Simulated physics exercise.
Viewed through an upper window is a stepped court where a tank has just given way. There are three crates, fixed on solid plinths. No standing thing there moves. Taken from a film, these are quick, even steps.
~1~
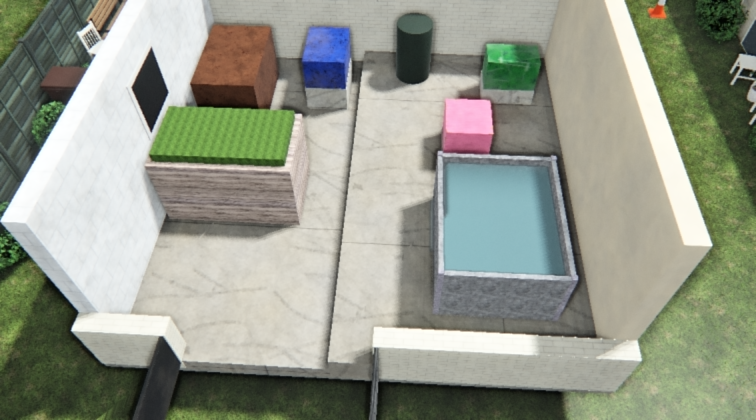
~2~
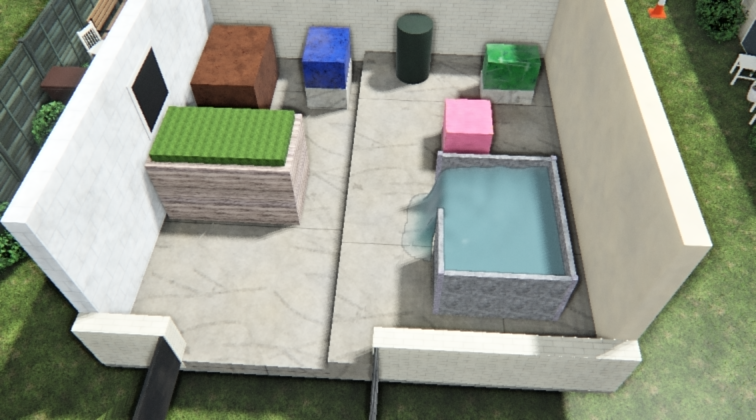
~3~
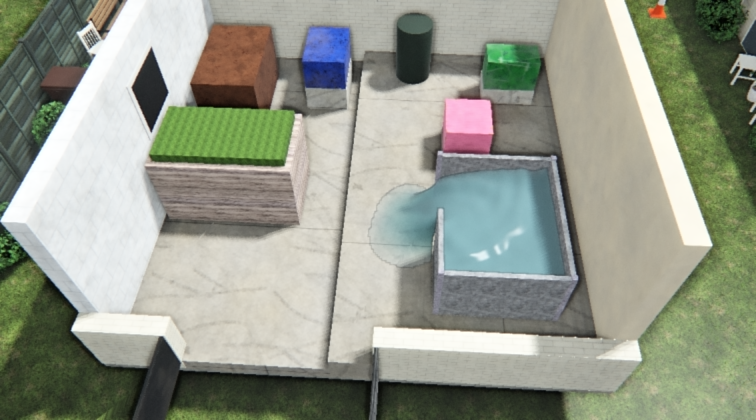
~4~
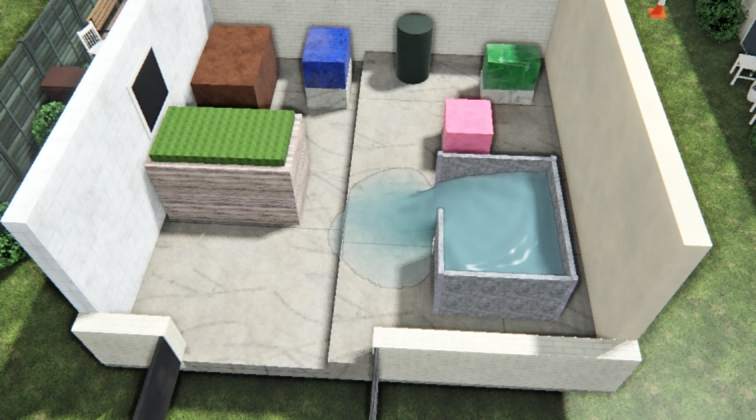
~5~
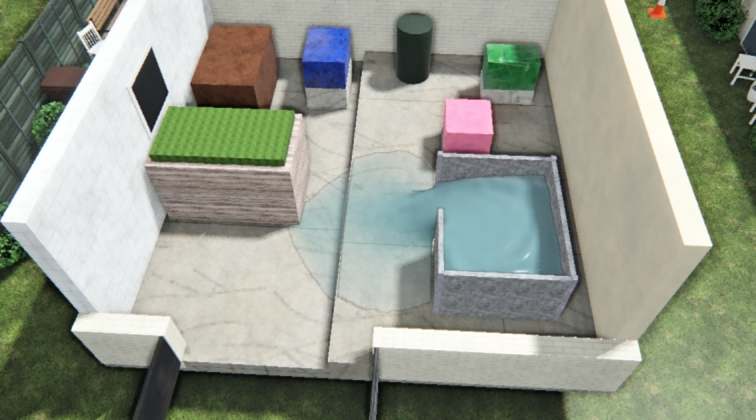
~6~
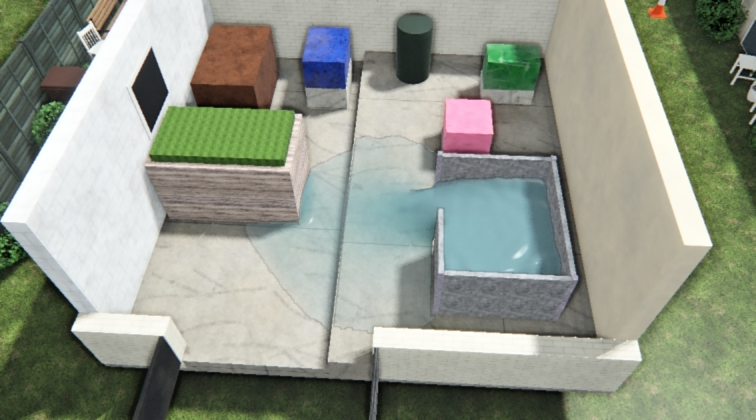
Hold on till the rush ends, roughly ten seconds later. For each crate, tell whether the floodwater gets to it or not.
Crate by crate: Pink crate - not reached; green crate - not reached; blue crate - not reached.
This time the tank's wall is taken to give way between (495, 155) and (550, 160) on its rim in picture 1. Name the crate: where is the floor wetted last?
Last: The blue-painted one.
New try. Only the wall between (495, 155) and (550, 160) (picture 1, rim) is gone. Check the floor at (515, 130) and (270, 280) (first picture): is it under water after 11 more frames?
Taking the two spots in turn: Swamped and parched.
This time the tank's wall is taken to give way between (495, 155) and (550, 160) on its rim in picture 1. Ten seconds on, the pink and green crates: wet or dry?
As I see it, pink gets reached, and green gets reached.
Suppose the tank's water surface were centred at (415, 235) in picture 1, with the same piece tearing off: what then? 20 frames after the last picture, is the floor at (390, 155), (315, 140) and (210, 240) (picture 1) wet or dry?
Untouched, submerged, submerged.
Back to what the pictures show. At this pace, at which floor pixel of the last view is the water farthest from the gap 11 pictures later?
About (252, 59).
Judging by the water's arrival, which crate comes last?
Pick: The green one.
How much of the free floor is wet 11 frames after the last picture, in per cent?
That works out at 50 %.
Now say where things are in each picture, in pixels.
The first frame shows still water in the water tank at (501, 215).
In the second frame, the front is at (416, 254), out from the gap at (439, 210).
In the third frame, water pours out at (439, 213) and has run to (378, 245).
In the fourth frame, water pours out at (439, 214) and has run to (333, 238).
In the fifth frame, the front is at (294, 226), out from the gap at (439, 214).
In the sixth frame, the front is at (252, 230), out from the gap at (439, 214).
A moment on, water covers 45 % of the floor; the pink crate water round its plinth, the green crate not reached, the blue crate water round its plinth.
Next, water covers 50 % of the floor; the pink crate water round its plinth, the green crate not reached, the blue crate water round its plinth.
Then, water covers 55 % of the floor; the pink crate water round its plinth, the green crate not reached, the blue crate water round its plinth.
Later, water covers 55 % of the floor; the pink crate water round its plinth, the green crate water round its plinth, the blue crate water round its plinth.
In the end, water covers 50 % of the floor; the pink crate stayed above the water, the green crate stayed above the water, the blue crate stayed above the water.
